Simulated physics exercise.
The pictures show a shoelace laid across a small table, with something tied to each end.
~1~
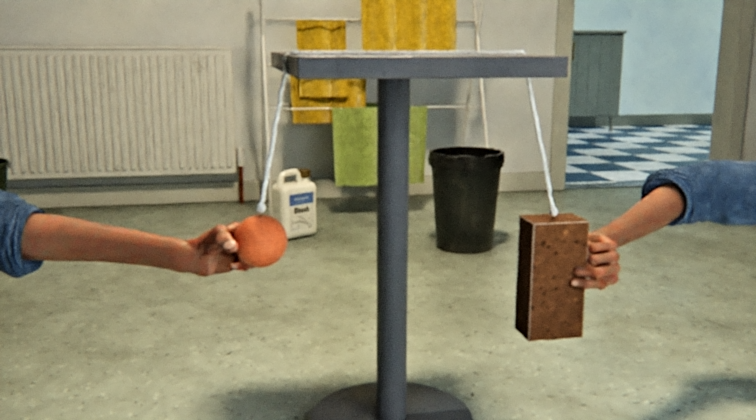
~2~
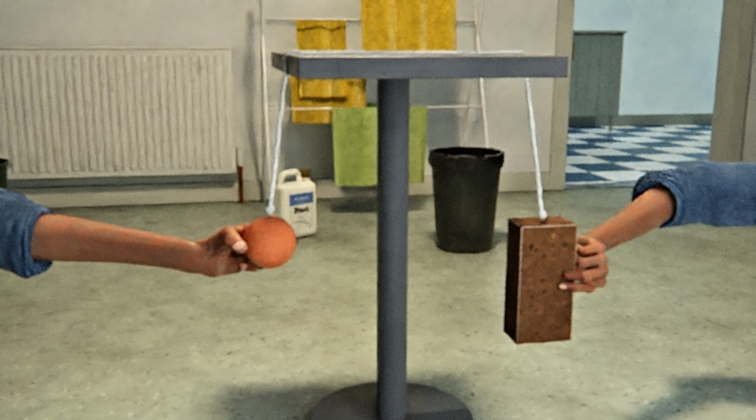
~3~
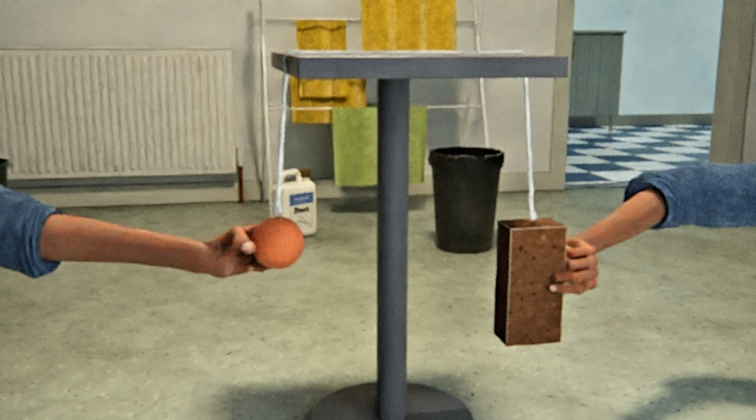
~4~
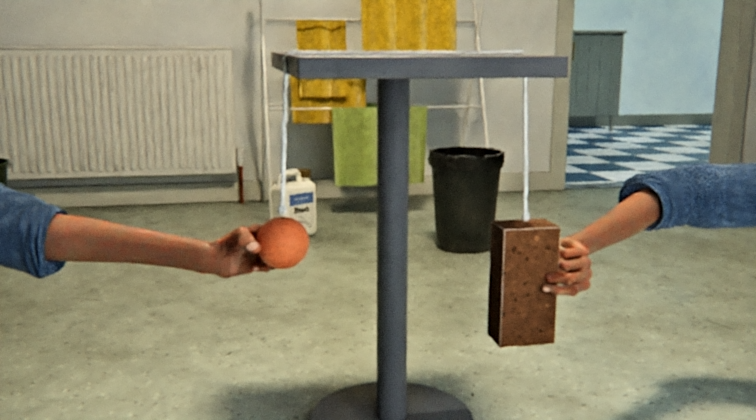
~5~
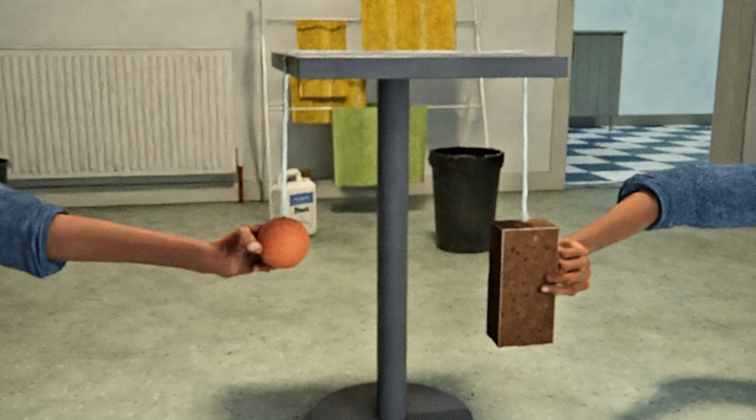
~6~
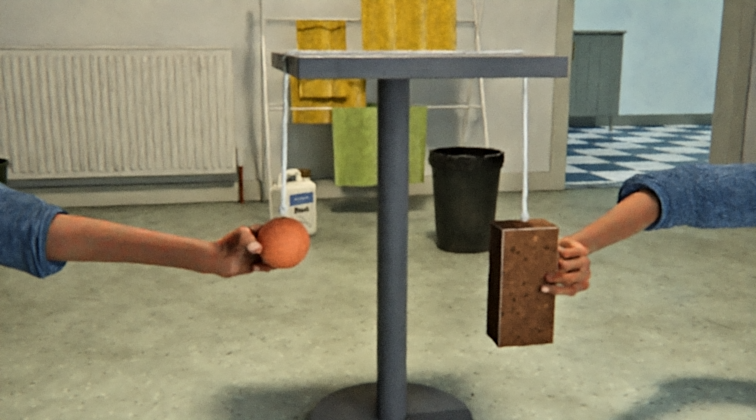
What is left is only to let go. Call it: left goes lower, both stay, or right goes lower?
Right goes lower.
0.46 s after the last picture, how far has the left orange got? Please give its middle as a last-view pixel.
(281, 110).
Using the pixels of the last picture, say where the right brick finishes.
You'll find its middle at (515, 392).
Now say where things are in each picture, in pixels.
In the first frame, left orange (261, 241); right brick (551, 276); shoelace over the top (422, 53).
In the second frame, left orange (270, 242); right brick (539, 280).
In the third frame, left orange (278, 242); right brick (529, 282).
In the fourth frame, left orange (283, 243); right brick (523, 283).
In the fifth frame, left orange (284, 242); right brick (522, 283).
In the sixth frame, left orange (284, 242); right brick (522, 283); shoelace over the top (422, 53).
Then, 0.46 s on from there, left orange higher near (281, 110); right brick down on the floor near (526, 389).
Then, 1.04 s on from there, left orange higher near (278, 110); right brick down on the floor near (514, 392).
In the end, left orange higher near (293, 110); right brick down on the floor near (515, 392). The shoelace is pulled to the right.
